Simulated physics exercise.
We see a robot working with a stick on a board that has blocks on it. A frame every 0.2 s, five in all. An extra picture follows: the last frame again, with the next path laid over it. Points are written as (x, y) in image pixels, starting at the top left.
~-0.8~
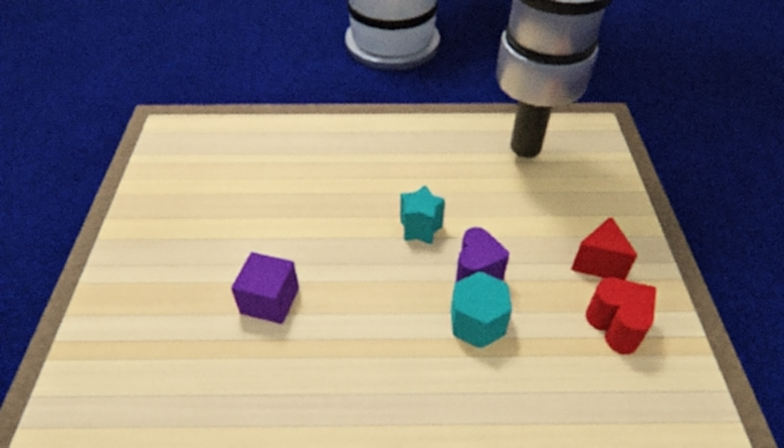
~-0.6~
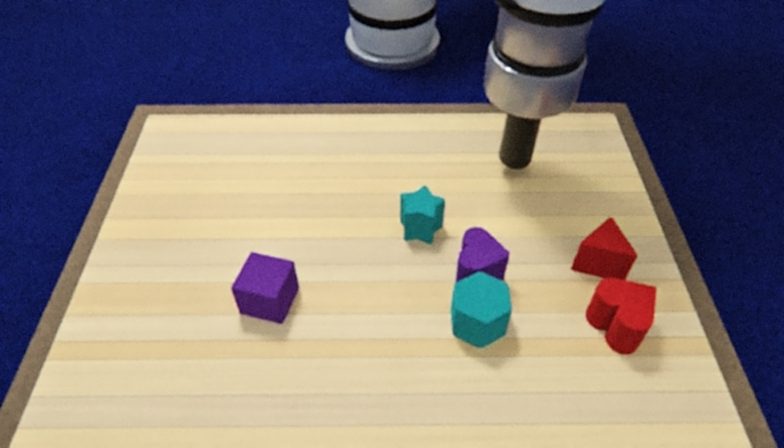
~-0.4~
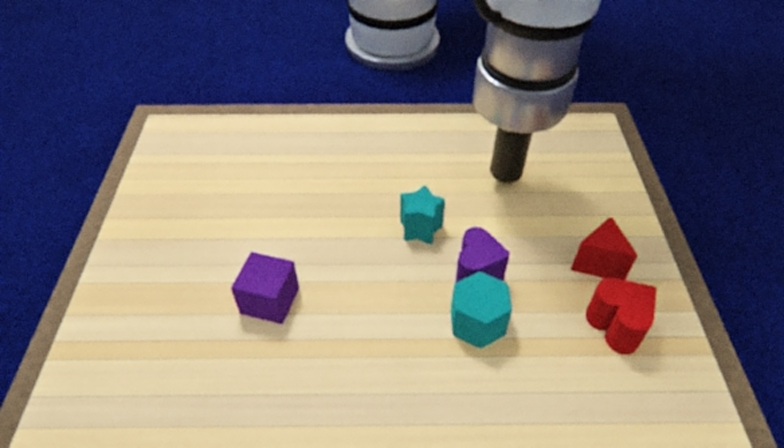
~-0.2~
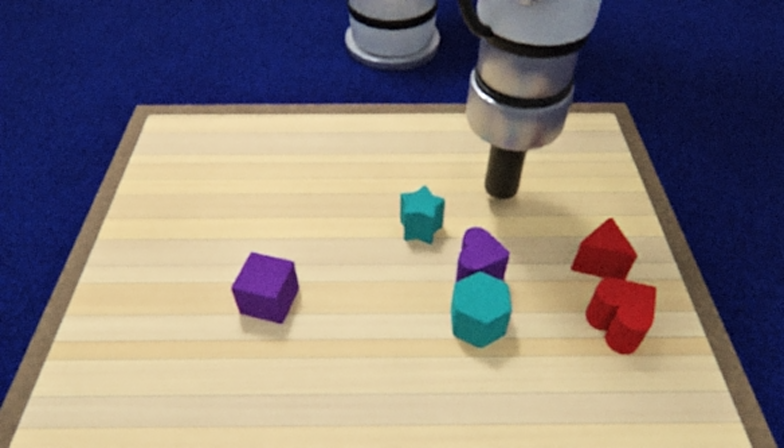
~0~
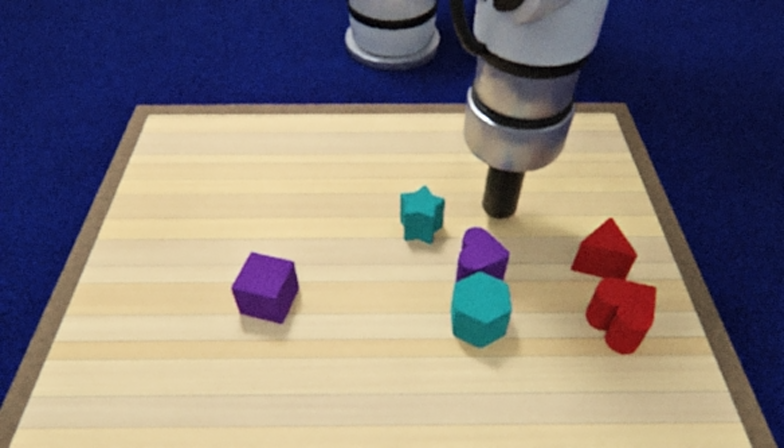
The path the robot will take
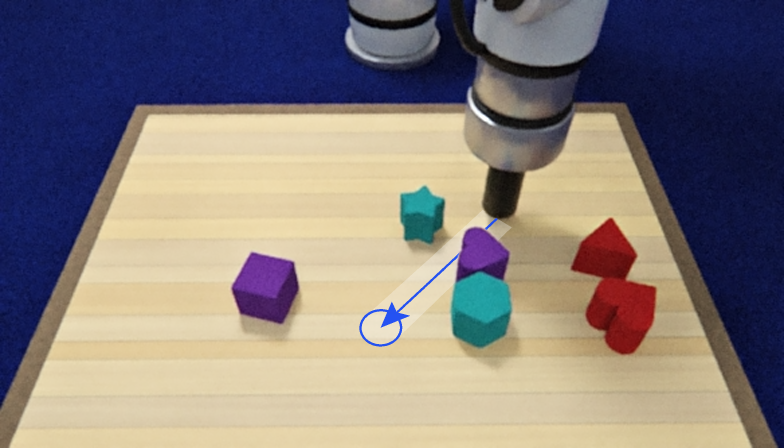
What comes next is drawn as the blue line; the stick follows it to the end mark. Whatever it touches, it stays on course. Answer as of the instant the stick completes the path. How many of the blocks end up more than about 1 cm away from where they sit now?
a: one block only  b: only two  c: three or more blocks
Choice b: Only two.
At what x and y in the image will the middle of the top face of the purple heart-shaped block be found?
Somewhere near (464, 281).
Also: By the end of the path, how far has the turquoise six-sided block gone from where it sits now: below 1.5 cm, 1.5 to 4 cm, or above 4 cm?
That one ends up 1.5 to 4 cm from where it is now.
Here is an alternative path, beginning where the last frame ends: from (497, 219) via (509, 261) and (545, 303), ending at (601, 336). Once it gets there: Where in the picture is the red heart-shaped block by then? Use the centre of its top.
Top centre: (668, 311).
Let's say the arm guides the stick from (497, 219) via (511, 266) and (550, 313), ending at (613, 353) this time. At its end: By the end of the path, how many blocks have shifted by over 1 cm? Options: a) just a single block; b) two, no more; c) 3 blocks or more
The correct letter is a.
The line goes straight from (497, 219) to (381, 327).
What follows on the original path. One third of the way, stick (463, 241); purple heart-shaped block (476, 261), turned 15° anticlockwise; turquoise six-sided block (485, 309).
Two thirds of the way, stick (424, 278); purple heart-shaped block (464, 281), turned 95° anticlockwise; turquoise six-sided block (497, 324), turned 20° clockwise.
At the end, stick (381, 317); turquoise star block unmoved; purple heart-shaped block (464, 281), turned 95° anticlockwise; turquoise six-sided block (497, 324), turned 20° clockwise.
